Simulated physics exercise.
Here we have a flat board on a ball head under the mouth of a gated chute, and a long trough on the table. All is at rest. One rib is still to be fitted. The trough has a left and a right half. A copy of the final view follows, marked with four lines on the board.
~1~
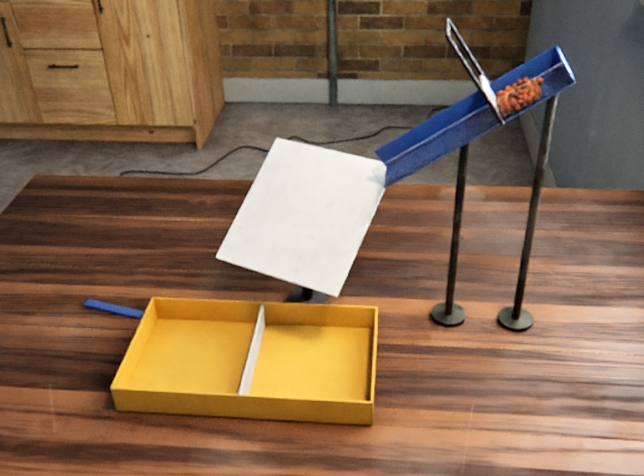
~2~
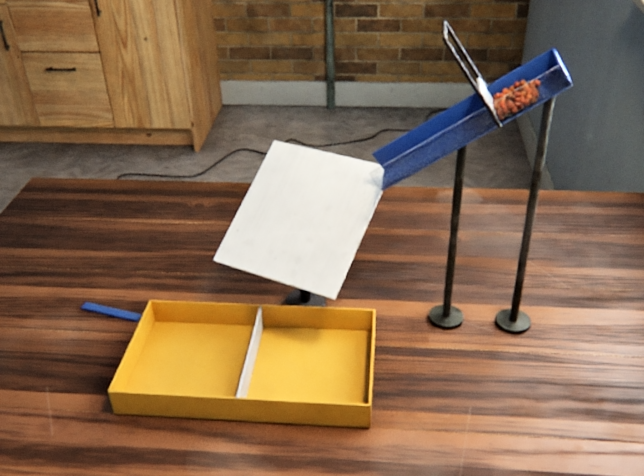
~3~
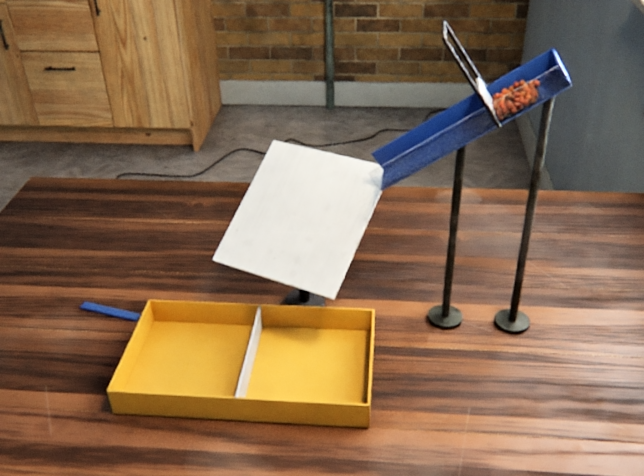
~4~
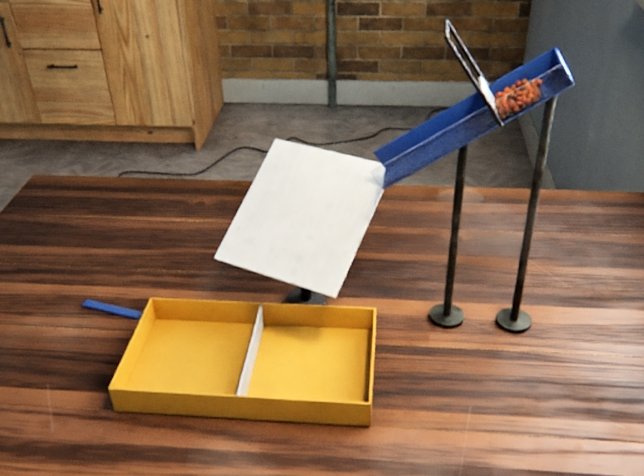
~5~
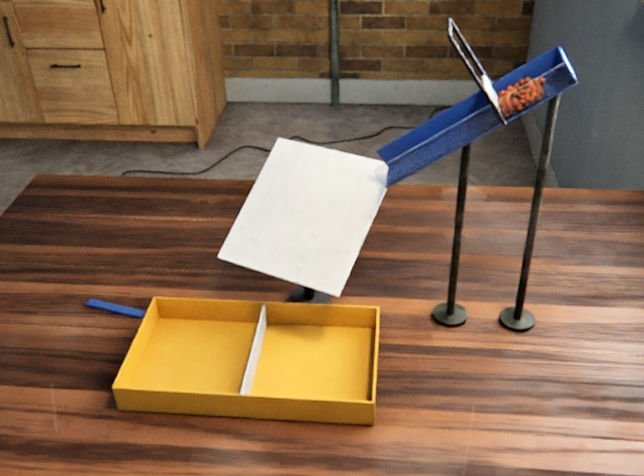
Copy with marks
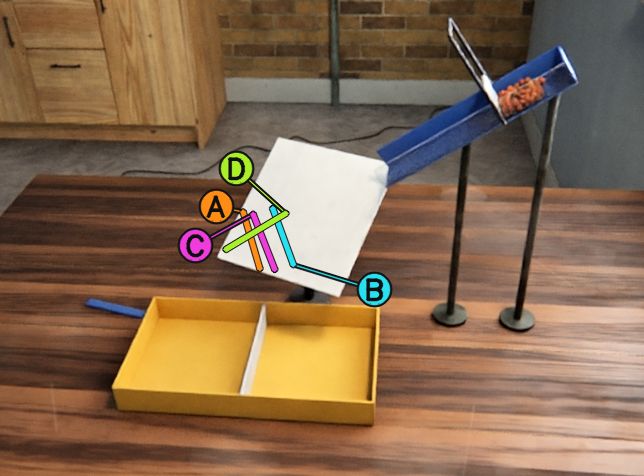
On a wooden table, a tilted white board, blue chute and yellow trough stay still.
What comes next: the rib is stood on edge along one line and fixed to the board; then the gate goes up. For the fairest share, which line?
Take A.
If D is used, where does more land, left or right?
The left half.
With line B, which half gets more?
The right half.
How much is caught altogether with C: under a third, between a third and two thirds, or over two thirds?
Line C gives over two thirds.
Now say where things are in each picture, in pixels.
Load behind the gate near (513, 95), clay pellets; lip of the chute near (386, 178), sloping gently, in the first picture.
Middle of the board near (302, 214), tilted fairly steeply; middle of its low edge near (271, 279); of its high edge near (331, 153), in the second picture.
Front corners of the trough near (108, 391) and (369, 405); front end of its middle wall near (236, 398); gate still shut near (482, 90), in the third picture.
Middle of the load near (512, 96); lip near (384, 179), in the fourth picture.
Middle of the load near (515, 95); lip near (387, 177), in the fifth picture.
On the marked copy, line A from (243, 211) to (259, 268); line B from (272, 208) to (293, 264); line C from (253, 214) to (274, 269); line D from (285, 213) to (225, 249).
Choosing A, of what is caught, close to half in the left half, close to half in the right.
Choosing B, of what is caught, a small share in the left half, all but a few in the right.
Choosing C, of what is caught, close to a quarter in the left half, the bulk in the right.
Choosing D, of what is caught, all but a few in the left half, a small share in the right.
